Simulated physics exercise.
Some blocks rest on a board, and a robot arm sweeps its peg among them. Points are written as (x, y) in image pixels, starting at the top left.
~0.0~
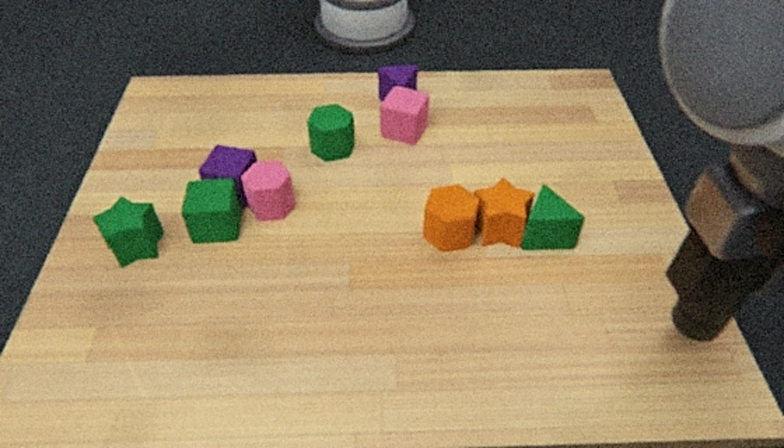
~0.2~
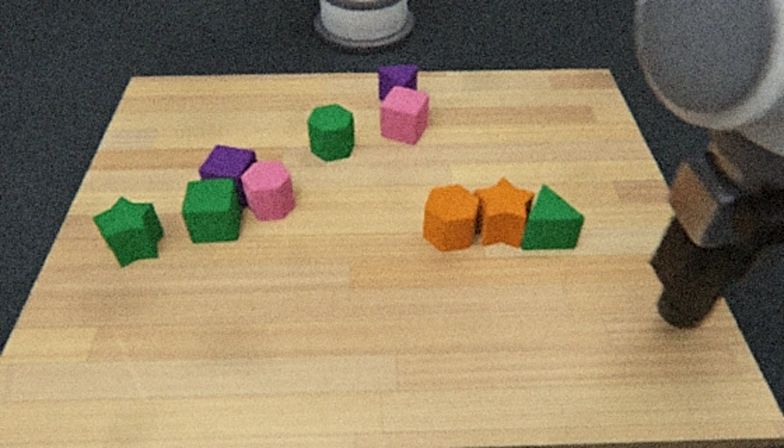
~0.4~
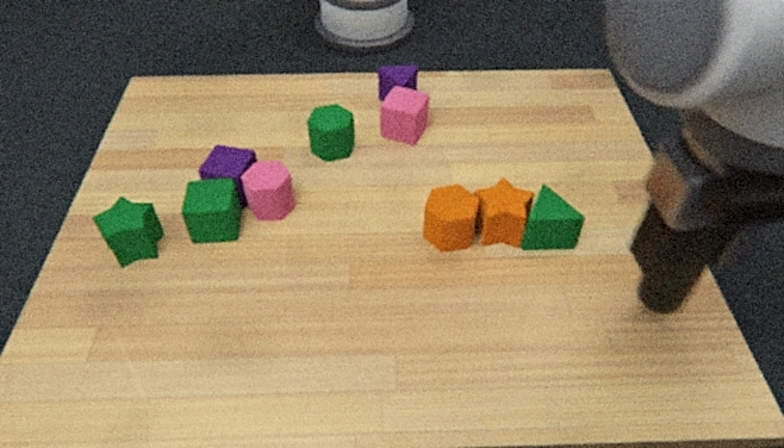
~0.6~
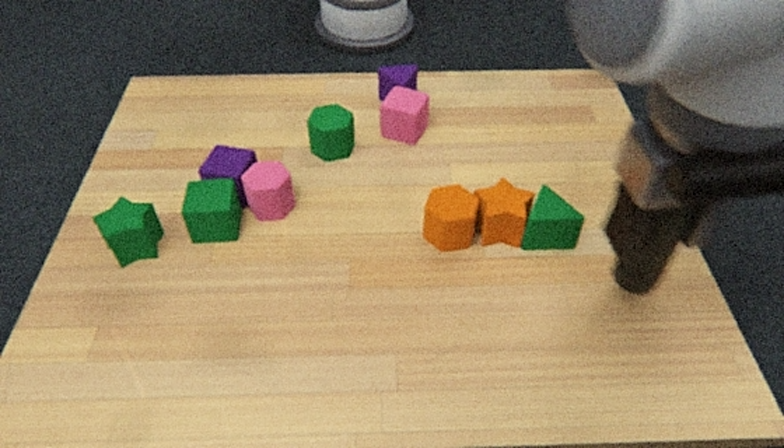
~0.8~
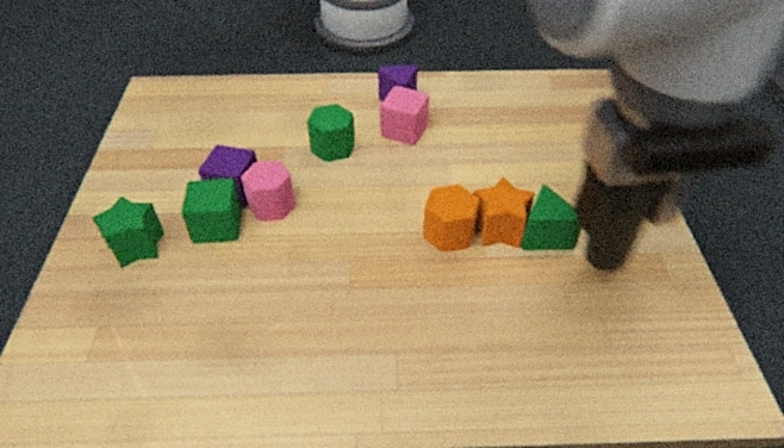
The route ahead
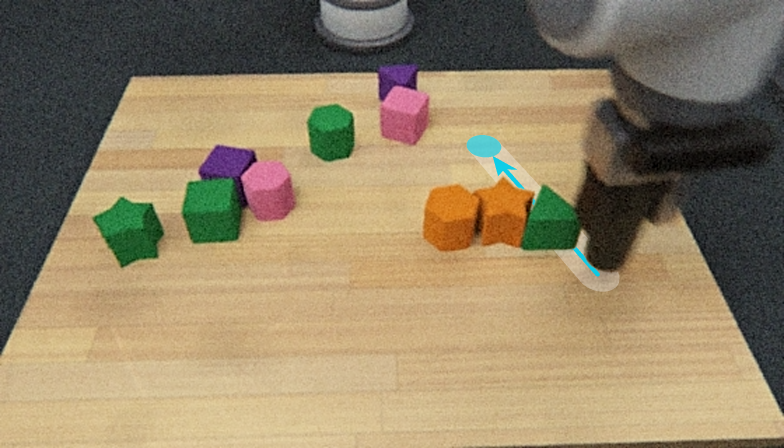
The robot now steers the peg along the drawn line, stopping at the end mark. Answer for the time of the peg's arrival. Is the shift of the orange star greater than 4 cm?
No
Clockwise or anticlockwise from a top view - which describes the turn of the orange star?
From overhead, the rotation is counterclockwise.
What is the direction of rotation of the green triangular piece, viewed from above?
Viewed from above, counterclockwise.
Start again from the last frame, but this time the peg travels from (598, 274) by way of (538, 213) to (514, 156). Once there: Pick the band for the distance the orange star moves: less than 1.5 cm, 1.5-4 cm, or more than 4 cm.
1.5 to 4 cm.
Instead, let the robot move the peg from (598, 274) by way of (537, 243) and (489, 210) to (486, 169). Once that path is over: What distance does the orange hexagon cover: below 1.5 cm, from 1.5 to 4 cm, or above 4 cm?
From 1.5 to 4 cm.
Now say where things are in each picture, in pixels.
In the first picture, peg's lower end (695, 323); pink square piece (405, 99); orange star (505, 197); green triangular piece (553, 206).
In the second picture, peg (680, 312); blocks still.
In the third picture, peg (659, 297); blocks still.
In the fourth picture, peg (634, 278); blocks still.
In the fifth picture, peg (605, 257); pink square piece (405, 99); orange star (505, 197); green triangular piece (553, 206).
Drawn move, straight from (598, 274) to (484, 146).
On the path given first. One third of the way, peg (560, 207); orange star (500, 187), turned 35° anticlockwise; green triangular piece (536, 173), turned 35° anticlockwise.
Two thirds of the way, peg (521, 165); orange star (496, 181), turned 55° anticlockwise; green triangular piece (495, 135), turned 50° anticlockwise.
At the end, peg (487, 128); pink square piece still; orange star (496, 181), turned 55° anticlockwise; green triangular piece (456, 107), turned 70° anticlockwise.
